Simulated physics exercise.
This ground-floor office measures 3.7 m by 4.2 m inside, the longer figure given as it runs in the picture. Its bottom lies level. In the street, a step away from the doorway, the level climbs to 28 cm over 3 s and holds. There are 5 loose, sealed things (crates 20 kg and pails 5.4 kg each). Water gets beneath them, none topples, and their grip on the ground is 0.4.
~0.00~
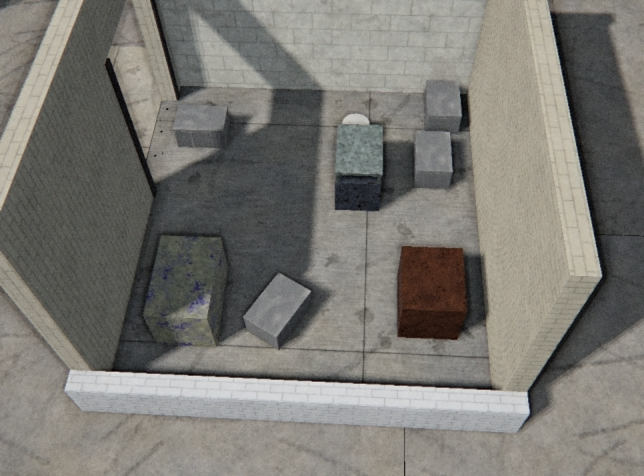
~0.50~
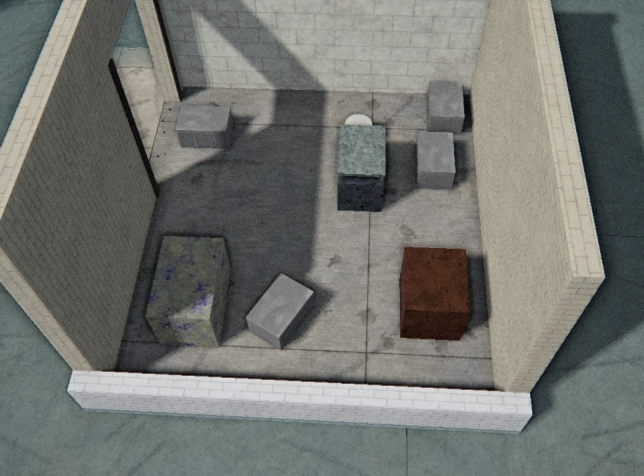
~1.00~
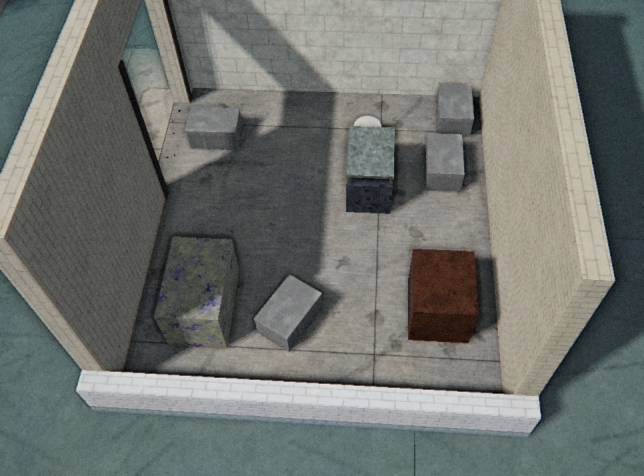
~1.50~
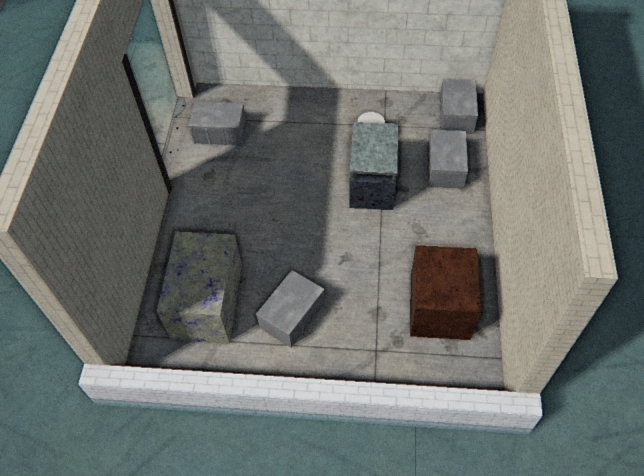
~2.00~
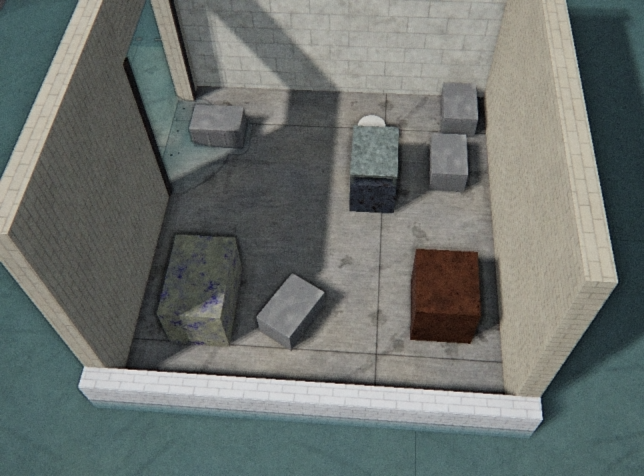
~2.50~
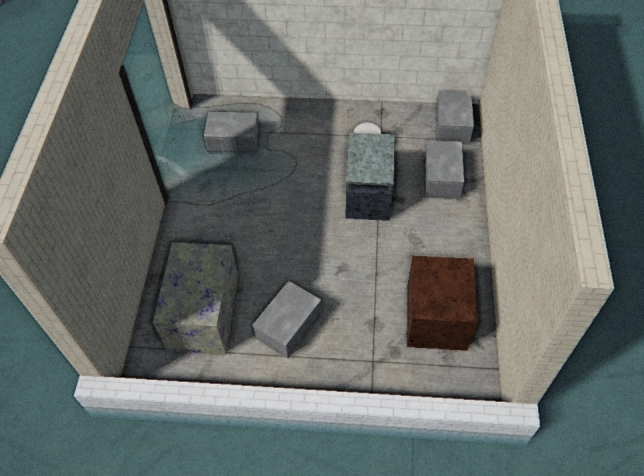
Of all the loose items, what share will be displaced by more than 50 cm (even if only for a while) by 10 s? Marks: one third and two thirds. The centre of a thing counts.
That comes to at least two thirds.
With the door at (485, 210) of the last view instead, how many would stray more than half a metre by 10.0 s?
In that case 5 of them.
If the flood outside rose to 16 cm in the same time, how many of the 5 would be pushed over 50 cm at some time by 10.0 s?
In that case 3 of them.
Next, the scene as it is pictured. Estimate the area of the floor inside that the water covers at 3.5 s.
About 5.5 m2.
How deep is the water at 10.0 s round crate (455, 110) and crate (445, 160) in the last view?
Roughly 20 and 21 cm.
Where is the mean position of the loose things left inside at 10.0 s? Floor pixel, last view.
Around (297, 297).
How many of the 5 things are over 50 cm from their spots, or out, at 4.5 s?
By then 2.
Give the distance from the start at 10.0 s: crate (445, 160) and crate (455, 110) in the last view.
In that order: 300 cm, 200 cm.
After 3.5 s 1 of 5 are over 50 cm from their spots; 0 afloat.
After 4.5 s 2 of 5 are over 50 cm from their spots; 2 afloat.
After 7.0 s 4 of 5 are over 50 cm from their spots; 4 afloat.
After 10.0 s 5 of 5 are over 50 cm from their spots, and 5 have been at some point; 5 afloat.
